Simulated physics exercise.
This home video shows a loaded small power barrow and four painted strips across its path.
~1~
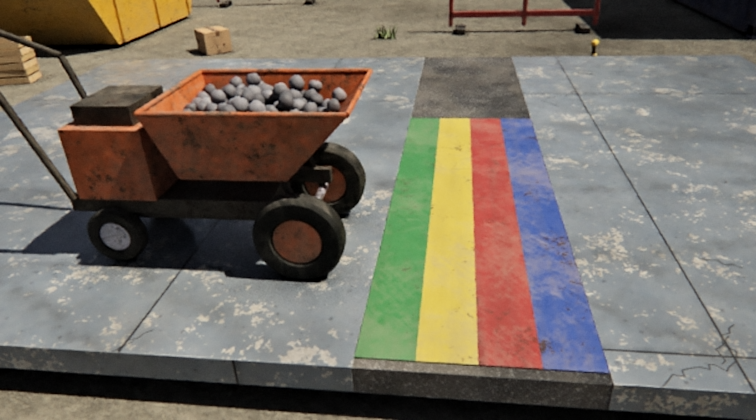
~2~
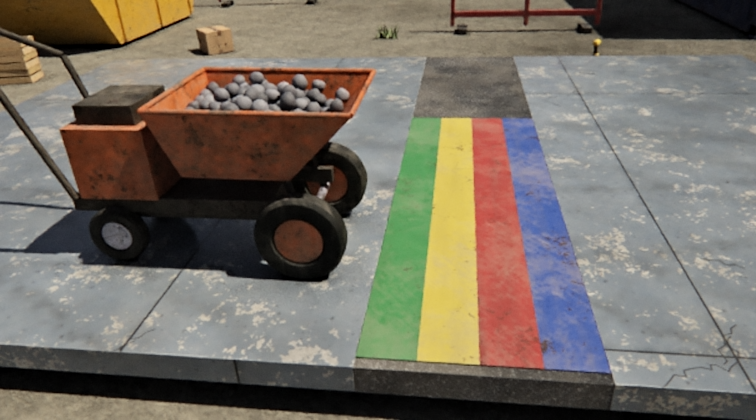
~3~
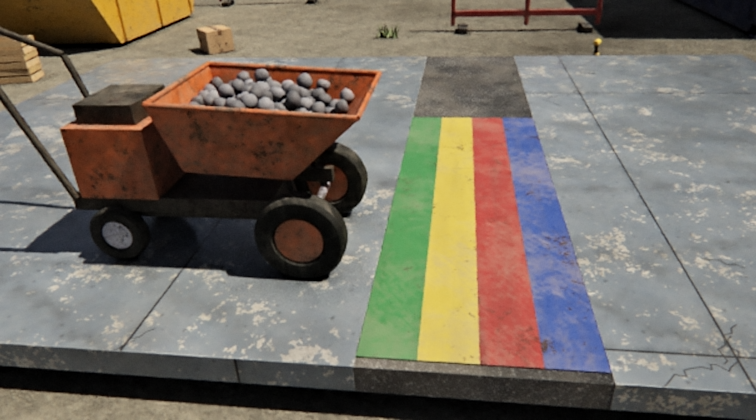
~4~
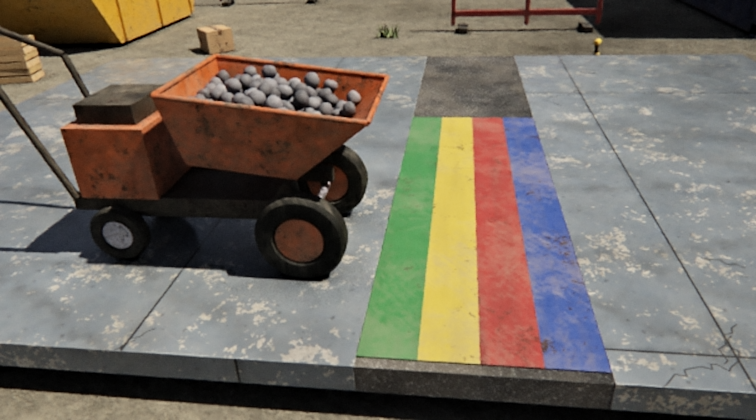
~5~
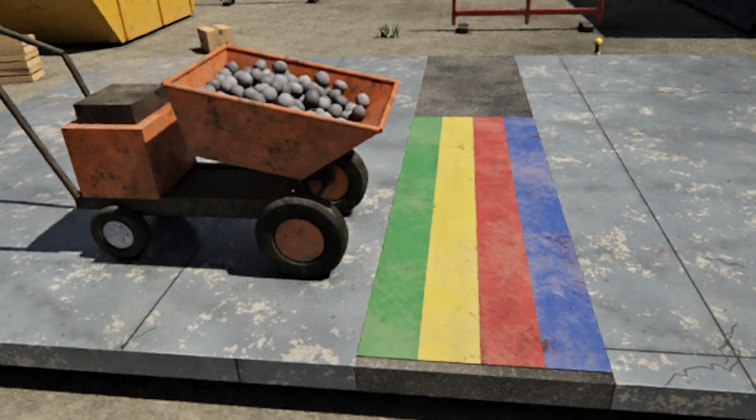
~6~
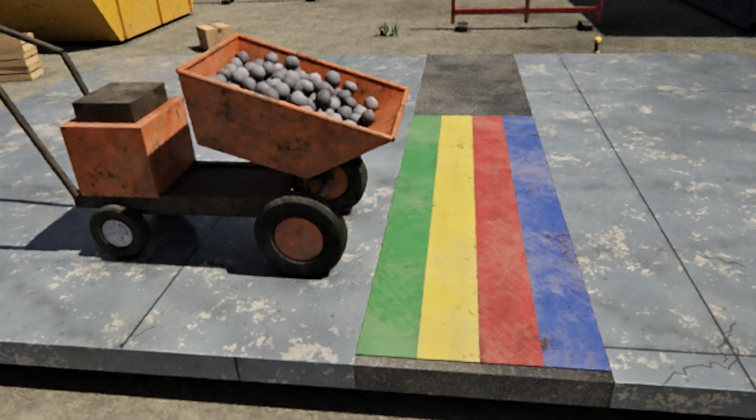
The clip shows an orange power barrow loaded with round grey cobbles, standing left of green, yellow, red and blue painted strips, as its skip gradually tilts forward to the right, the rear rising while the wheels stay in place.
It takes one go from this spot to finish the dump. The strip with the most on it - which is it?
That is the red strip.
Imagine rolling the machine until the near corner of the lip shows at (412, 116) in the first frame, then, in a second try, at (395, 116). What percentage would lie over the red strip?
Well, you'd get roughly 10 per cent from the first place and roughly 20 per cent from the second.
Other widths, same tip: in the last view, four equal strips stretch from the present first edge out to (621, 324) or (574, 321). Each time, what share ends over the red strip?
Roughly 30 percent first, then roughly 30 percent.
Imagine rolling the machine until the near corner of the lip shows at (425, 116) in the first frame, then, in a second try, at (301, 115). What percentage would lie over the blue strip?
Position 1 near 30 %, position 2 near 10 %.
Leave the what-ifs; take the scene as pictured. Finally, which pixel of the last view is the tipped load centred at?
About (510, 236).
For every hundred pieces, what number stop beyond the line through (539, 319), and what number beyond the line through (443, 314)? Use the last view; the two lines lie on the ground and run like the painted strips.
Around 30 per cent for the first, and 70 per cent for the second.
Just after the last frame, skip tipped steeply; every one in the skip.
A moment on, skip tipped right over; roughly two thirds in the skip; about a tenth over the yellow strip; roughly a quarter over the red strip; just a few over the blue strip.
Further on, skip tipped right over; roughly a quarter in the skip; about a tenth over the yellow strip; roughly a third over the red strip; roughly a quarter over the blue strip; about a tenth off the paint.
When it is over, skip tipped right over; roughly a quarter in the skip; not one over the green strip; about a tenth over the yellow strip; roughly a third over the red strip; roughly a quarter over the blue strip; about a tenth off the paint.
